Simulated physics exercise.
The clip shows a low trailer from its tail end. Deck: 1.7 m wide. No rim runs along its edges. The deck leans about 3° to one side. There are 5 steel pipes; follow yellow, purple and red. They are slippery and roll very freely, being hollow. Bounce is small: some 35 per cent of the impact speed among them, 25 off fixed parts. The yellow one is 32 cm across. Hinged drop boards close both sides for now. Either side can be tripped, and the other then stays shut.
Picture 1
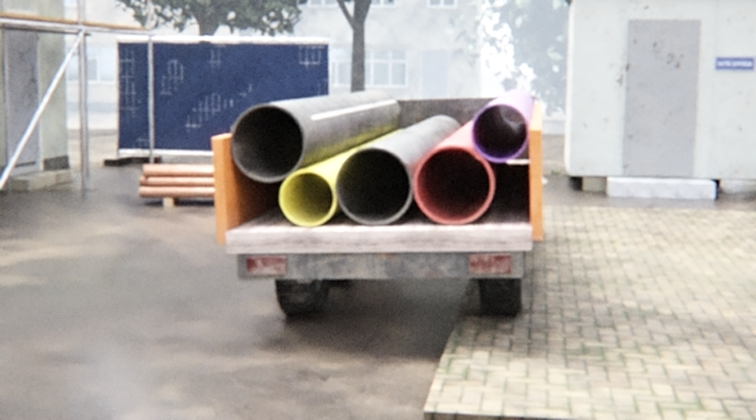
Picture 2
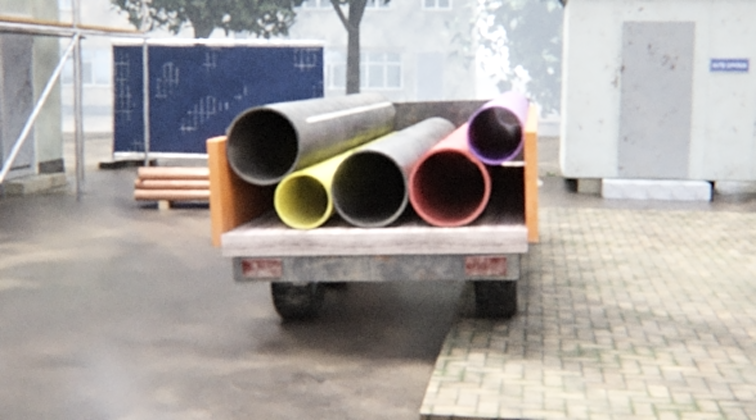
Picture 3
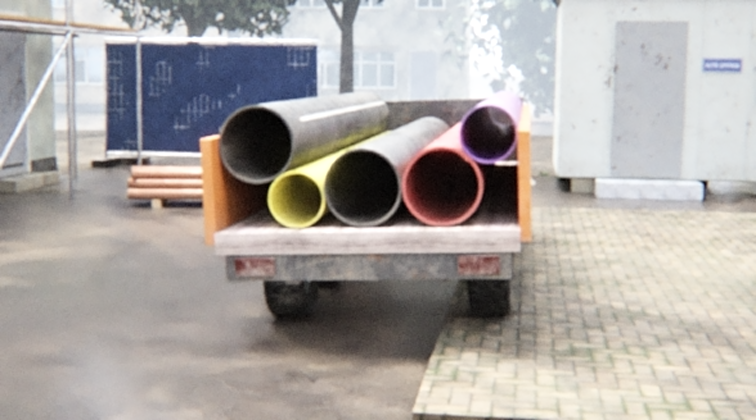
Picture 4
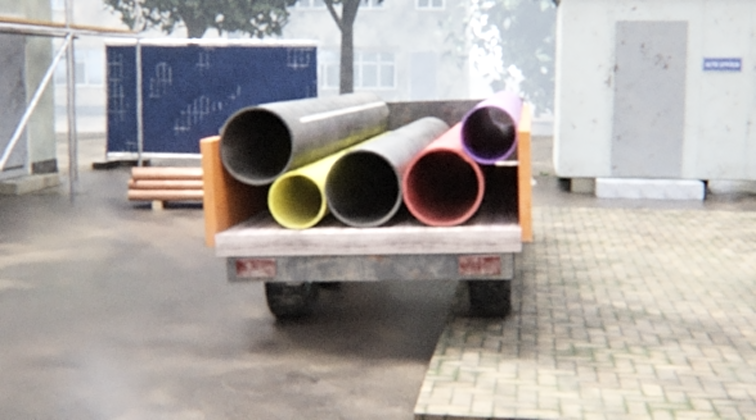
The clip opens on the tail of a low trailer in a paved yard, with five hollow pipes between orange side boards: yellow, dark and red below, another dark one and a purple one above. The whole view shifts very slightly, then steadies, while the trailer and pipes stay still.
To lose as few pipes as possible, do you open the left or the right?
The right-hand side.
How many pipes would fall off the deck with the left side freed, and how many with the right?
With the left 5, with the right 1.
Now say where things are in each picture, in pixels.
Yellow (308, 198), purple (500, 132), red (454, 185); the deck slopes 3° down to the left; 3 of the 5 make up the bottom layer; at rest, in the first picture.
Yellow (303, 201), purple (495, 134), red (449, 187); rims, left none, right none; all still, in the second picture.
Yellow (296, 200), purple (489, 134), red (442, 186); side tops at (207, 146) and (524, 138); nothing moves, in the third picture.
Yellow (297, 201), purple (489, 134), red (443, 187); all still, in the fourth picture.
If it is the left, after 2.6 s, yellow is on the ground to the left; purple is on the deck, 30 cm from the right edge, rolling left; red is on the deck, 55 cm from the left edge, rolling left; 2 gone from the deck.
If it is the left, in the end, yellow is on the ground to the left; purple is down on the left; red is on the ground to the left; 5 gone from the deck.
If it is the right, after 0.6 s, yellow is on the deck, 45 cm from the left edge; purple is dropping off the right side; red is on the deck, 40 cm from the right edge; 1 gone from the deck.
If it is the right, in the end, yellow is on the deck, 45 cm from the left edge; purple is on the ground to the right; red is on the deck, 40 cm from the right edge; 1 gone from the deck.
